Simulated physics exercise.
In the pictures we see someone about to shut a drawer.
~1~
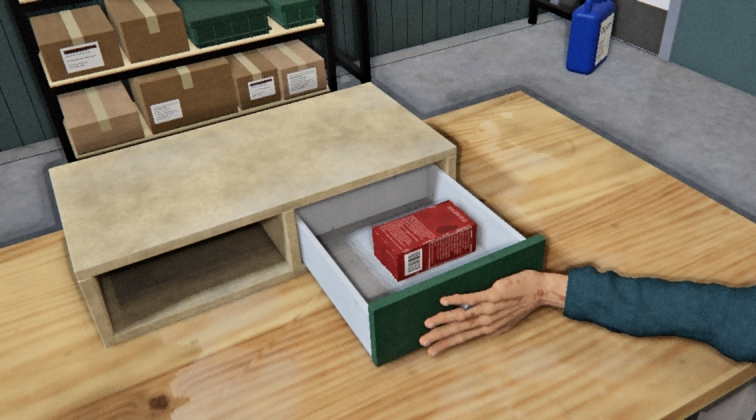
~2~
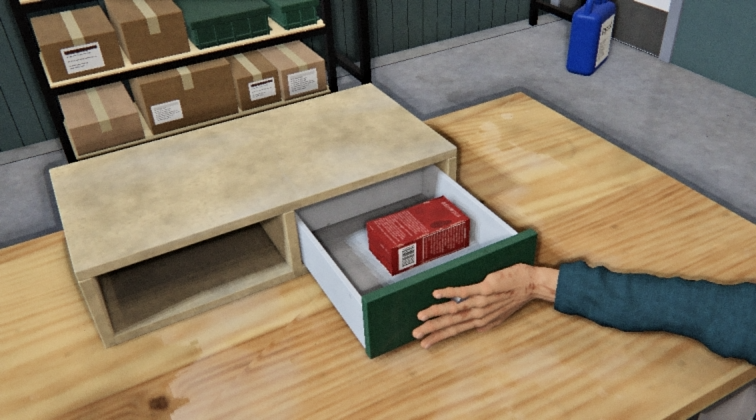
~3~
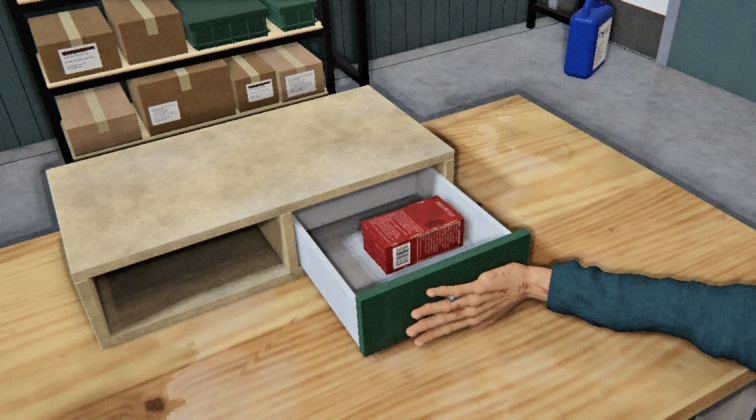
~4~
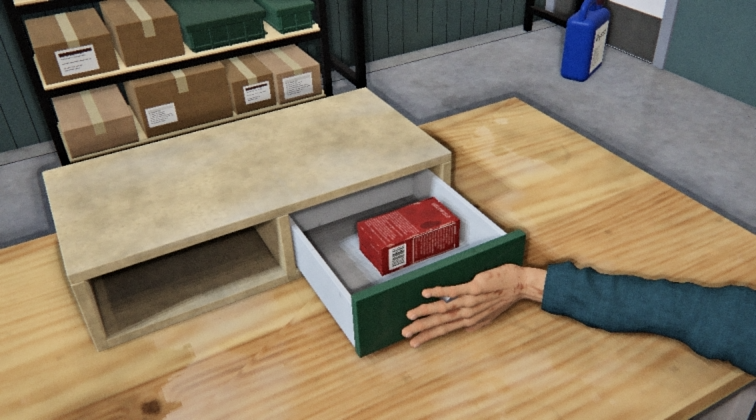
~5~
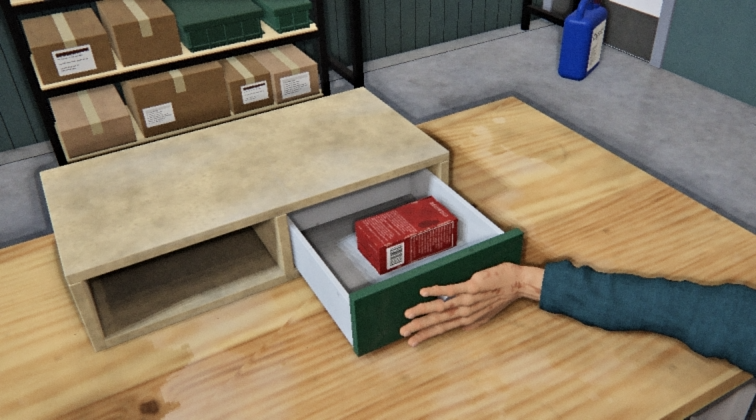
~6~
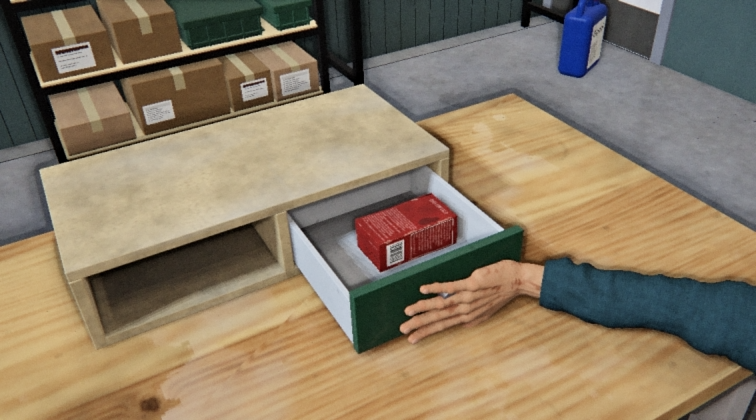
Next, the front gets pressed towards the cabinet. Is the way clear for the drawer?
Pushed home.
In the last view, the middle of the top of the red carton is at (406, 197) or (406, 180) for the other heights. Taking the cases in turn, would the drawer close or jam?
Taking the tries in order, it fits fully in; it fails to shut.
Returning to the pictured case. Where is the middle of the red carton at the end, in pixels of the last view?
Its middle settles around (343, 168) in the last picture.
Then, 0.44 s past the last view, drawer about half in.
Finally, the drawer shuts flush.
